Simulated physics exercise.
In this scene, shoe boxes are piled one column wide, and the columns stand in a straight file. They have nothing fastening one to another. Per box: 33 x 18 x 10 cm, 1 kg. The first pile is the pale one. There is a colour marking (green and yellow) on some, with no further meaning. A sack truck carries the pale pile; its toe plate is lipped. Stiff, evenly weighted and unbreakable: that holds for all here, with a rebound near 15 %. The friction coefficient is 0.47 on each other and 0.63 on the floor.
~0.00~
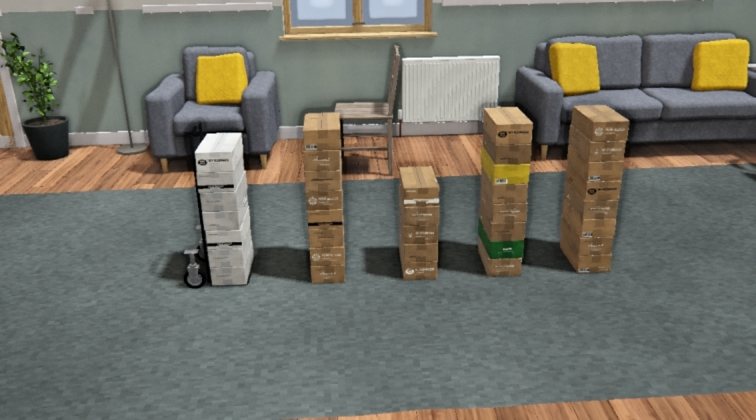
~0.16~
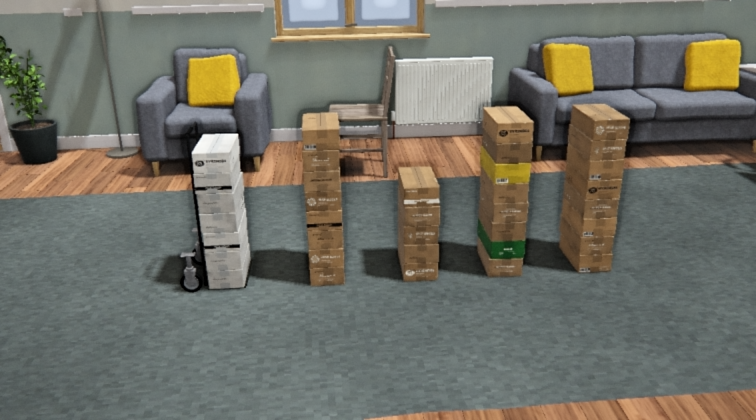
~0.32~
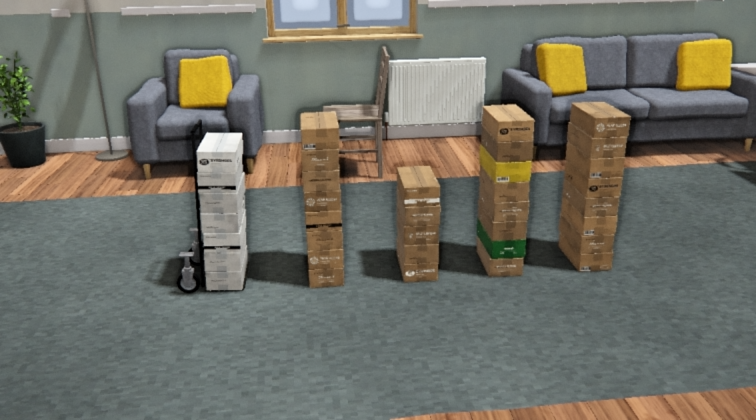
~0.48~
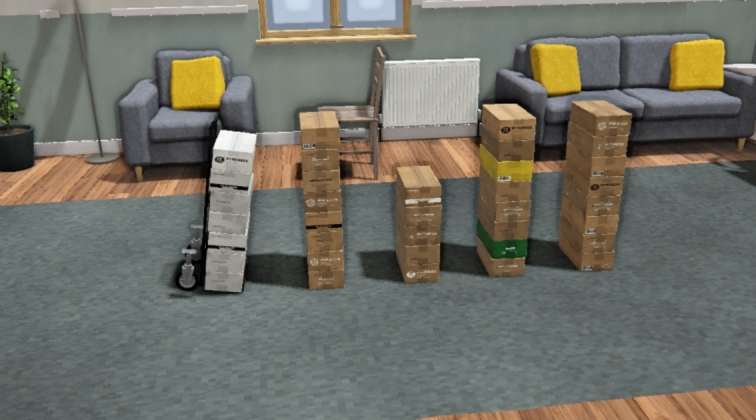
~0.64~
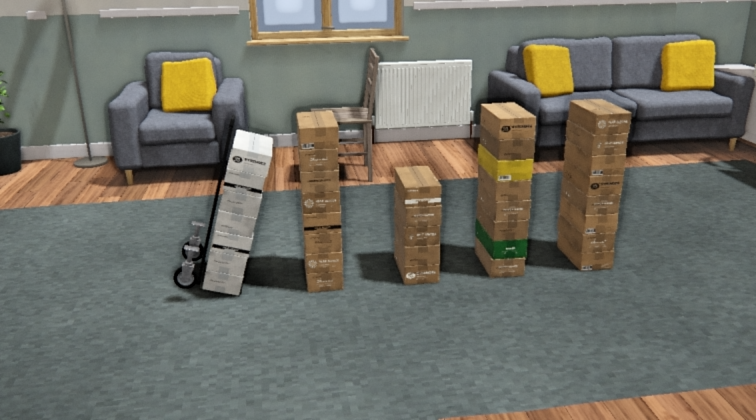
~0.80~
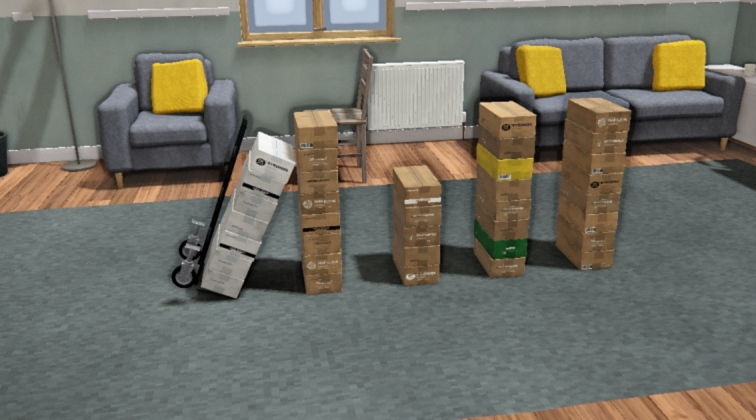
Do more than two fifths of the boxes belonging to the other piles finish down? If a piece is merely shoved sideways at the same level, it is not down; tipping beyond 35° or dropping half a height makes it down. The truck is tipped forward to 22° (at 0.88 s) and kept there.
Yes, more than two fifths do.
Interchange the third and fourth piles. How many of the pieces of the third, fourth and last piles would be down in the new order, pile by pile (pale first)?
Pile by pile, you'd see third at 8, fourth at 4 and last at 8 down.
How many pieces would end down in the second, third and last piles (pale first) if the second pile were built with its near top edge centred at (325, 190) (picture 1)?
Second 4, third 0, last 0.
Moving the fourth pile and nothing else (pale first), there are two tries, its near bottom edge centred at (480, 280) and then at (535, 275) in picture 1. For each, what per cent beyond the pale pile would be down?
90 and 40 %.
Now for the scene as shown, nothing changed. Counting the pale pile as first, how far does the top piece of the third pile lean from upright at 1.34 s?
That piece is at some 0°.
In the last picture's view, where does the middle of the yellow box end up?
It settles close to (629, 208) in the last view.
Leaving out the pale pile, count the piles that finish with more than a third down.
4.
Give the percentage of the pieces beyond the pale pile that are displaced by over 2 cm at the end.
I get 95 %.
After 1.34 s, 7 of the pale pile down; none of the 29 other boxes down, 8 disturbed.
After 1.86 s, 7 of the pale pile down; 7 of the 29 other boxes down; yellow box 17 mm from its place.
After 2.66 s, 7 of the pale pile down; 19 of the 29 other boxes down; green box 39° from how it stood; yellow box 23° from how it stood, 6 cm lower.
After 3.18 s, 7 of the pale pile down; 27 of the 29 other boxes down; yellow box on its side; green box 46° from how it stood, 56 mm lower.
In the end (5.0 s), 7 of the pale pile down; 27 of the 29 other boxes down; yellow box on its side; green box 46° from how it stood, 56 mm lower. That is 93 per cent. From the last view, middles, yellow box near (629, 208), green box near (537, 244).
